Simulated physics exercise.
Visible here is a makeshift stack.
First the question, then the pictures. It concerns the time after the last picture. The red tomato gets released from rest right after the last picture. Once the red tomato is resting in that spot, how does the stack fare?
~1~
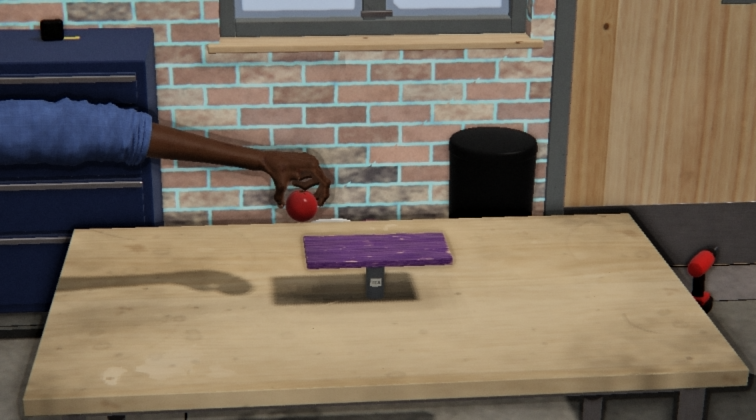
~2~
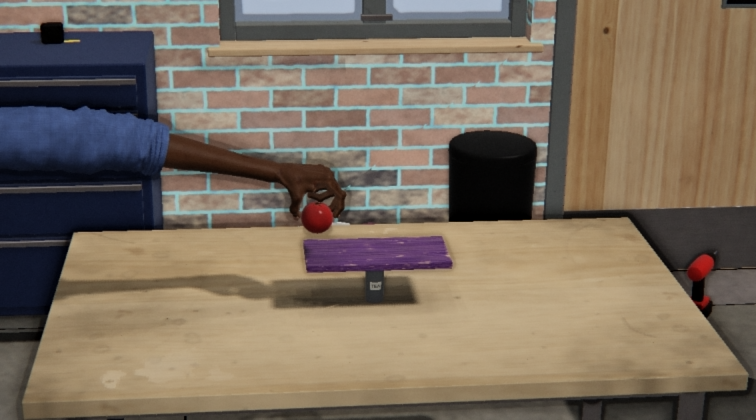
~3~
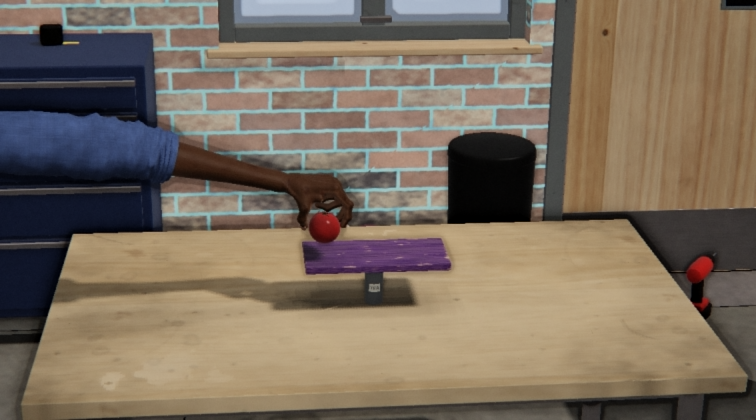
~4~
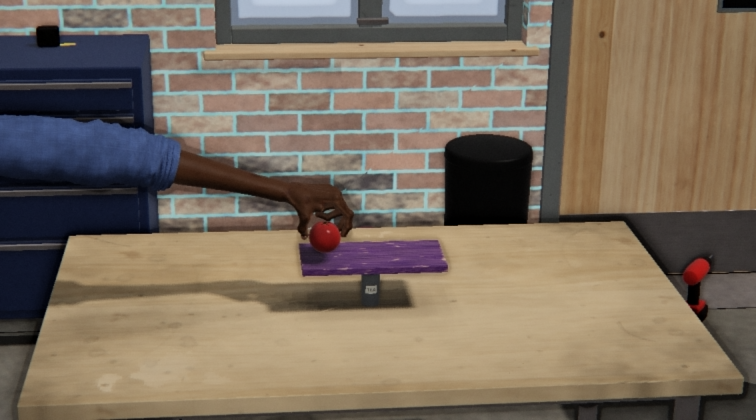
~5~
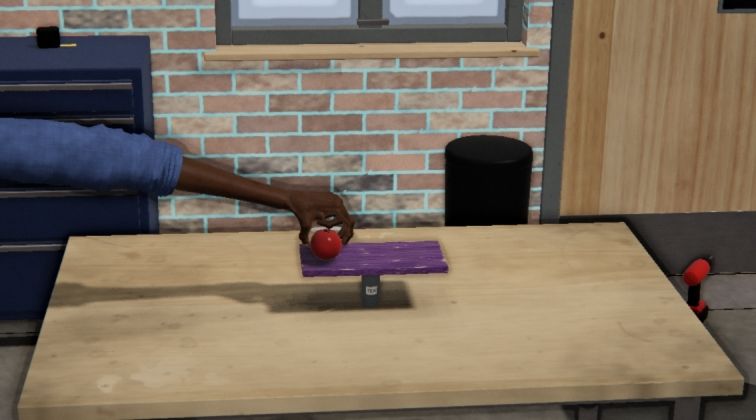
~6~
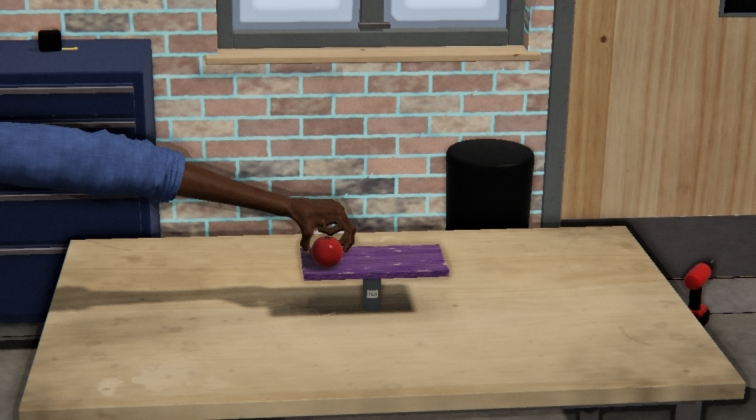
Frankly, it's a failure, that one.
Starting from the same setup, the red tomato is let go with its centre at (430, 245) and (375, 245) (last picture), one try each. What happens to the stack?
Trial 1: Falls over. Trial 2: Stable.
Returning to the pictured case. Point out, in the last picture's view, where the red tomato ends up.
End spot: Near (281, 308).
Then, 0.40 s after the last picture, red tomato now fallen; purple board tipped 41° from how it was.
Then, 0.60 s after the last picture, purple board tipped 45° from how it was.
Then, 0.80 s after the last picture, purple board tipped 36° from how it was.
At rest, fallen, red tomato; moved from the start, purple board; grey shaker in place. Seen from the same camera at the end, red tomato near (281, 308). The stack loses its balance.
